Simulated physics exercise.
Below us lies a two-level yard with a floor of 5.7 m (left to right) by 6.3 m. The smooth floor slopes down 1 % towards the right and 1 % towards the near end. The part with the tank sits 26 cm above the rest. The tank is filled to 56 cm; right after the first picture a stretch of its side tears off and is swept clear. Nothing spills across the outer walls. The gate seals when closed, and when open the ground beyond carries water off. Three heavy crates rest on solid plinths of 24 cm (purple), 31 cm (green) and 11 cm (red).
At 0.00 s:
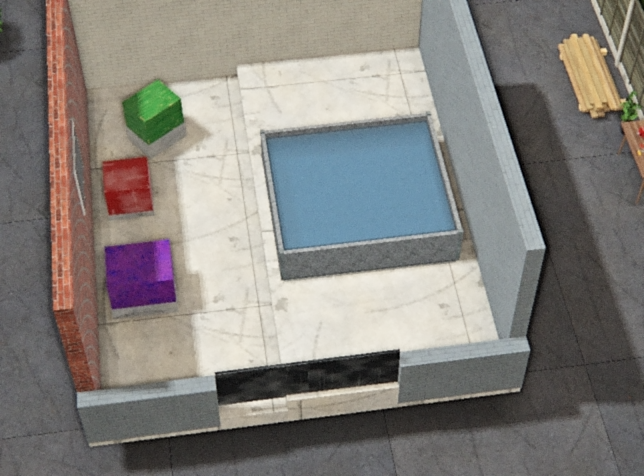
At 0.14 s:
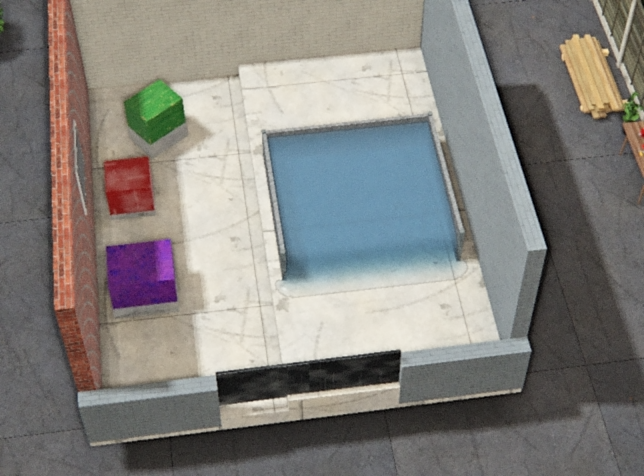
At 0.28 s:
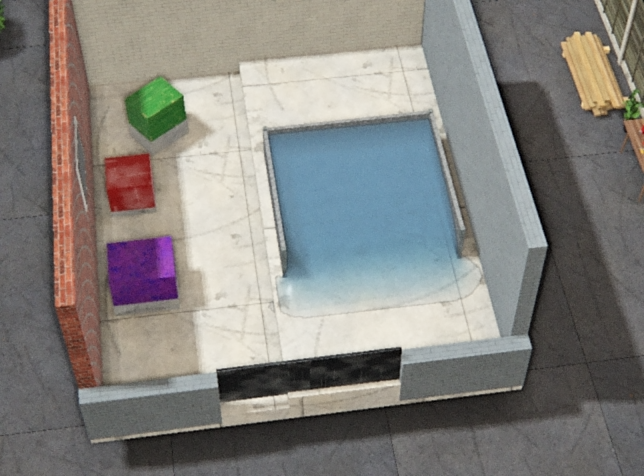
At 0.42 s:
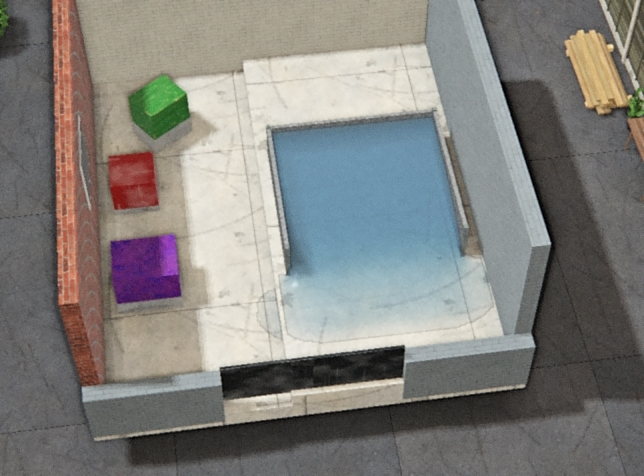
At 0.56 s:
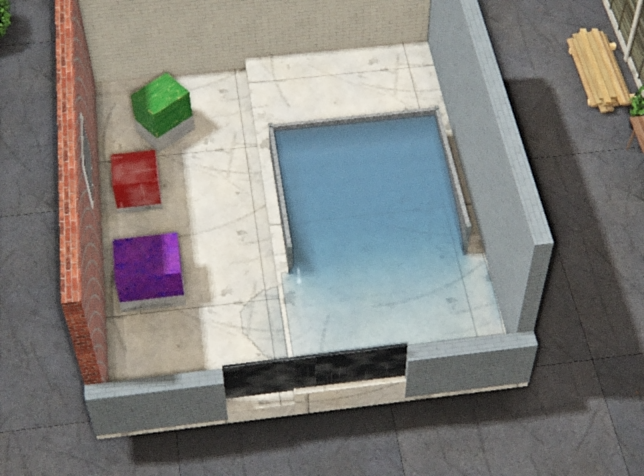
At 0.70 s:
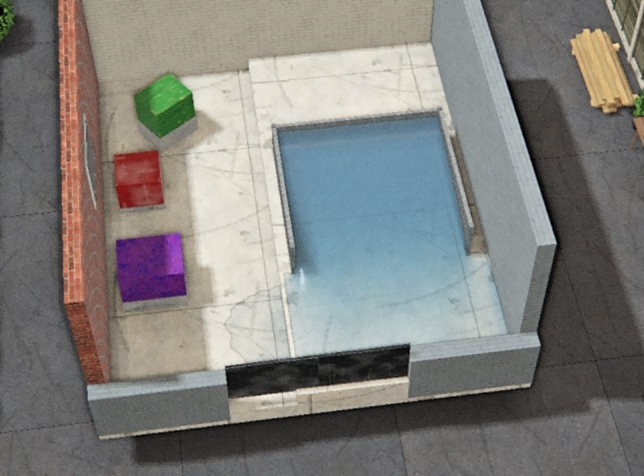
The footage shows a walled yard with green, red and purple blocks on the left and a raised tank of blue water, whose near side disappears before water pours out and spreads across the pale floor towards the near wall.
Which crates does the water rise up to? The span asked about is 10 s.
The purple crate is soaked; the green crate escapes dry; the red crate is soaked.
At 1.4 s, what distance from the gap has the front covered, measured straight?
Some 3.4 m out.
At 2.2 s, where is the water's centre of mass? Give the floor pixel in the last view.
At about (376, 285).
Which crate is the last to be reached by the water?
Last comes the green one.
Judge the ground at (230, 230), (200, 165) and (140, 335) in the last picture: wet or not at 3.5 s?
In turn: Still dry, dry, flooded.
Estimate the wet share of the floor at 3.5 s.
Some 45 per cent of it.
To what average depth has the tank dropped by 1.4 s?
About 32 cm.
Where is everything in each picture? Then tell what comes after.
The tank at (358, 184) is whole and still, 56 cm deep, in the first picture.
Water pours out at (372, 258) and has run 1.4 m, to (284, 289); deepest outside 24 cm, 56 cm at the tank's back, in the second picture.
The front is at (279, 304), 1.5 m from the gap at (372, 258); 1.9 m2 of floor is under water; 56 cm left at the back of the tank, in the third picture.
The front is at (272, 327), 1.8 m from the gap at (376, 257); 3.4 m2 of floor is under water; 56 cm left at the back of the tank, in the fourth picture.
Water pours out at (378, 255) and has run 2.1 m, to (501, 329); deepest outside 26 cm, 55 cm at the tank's back, in the fifth picture.
Water pours out at (381, 256) and has run 2.4 m, to (291, 390); deepest outside 26 cm, 51 cm at the tank's back, in the sixth picture.
After 1.4 s water covers 25 % of the floor and is deepest (50 cm) near (498, 356); purple plinth not reached, green plinth not reached, red plinth not reached.
After 2.2 s water covers 30 % of the floor and is deepest (48 cm) near (498, 356); purple plinth not reached, green plinth not reached, red plinth not reached.
After 3.5 s water covers 45 % of the floor and is deepest (38 cm) near (114, 410); purple plinth reached, green plinth not reached, red plinth reached.
After 6.0 s water covers 85 % of the floor and is deepest (30 cm) near (282, 391); purple plinth reached, green plinth reached, red plinth reached.
After 10.0 s water covers 100 % of the floor and is deepest (21 cm) near (138, 178); highest at the purple plinth 31 cm, highest at the green plinth 18 cm, highest at the red plinth 18 cm.
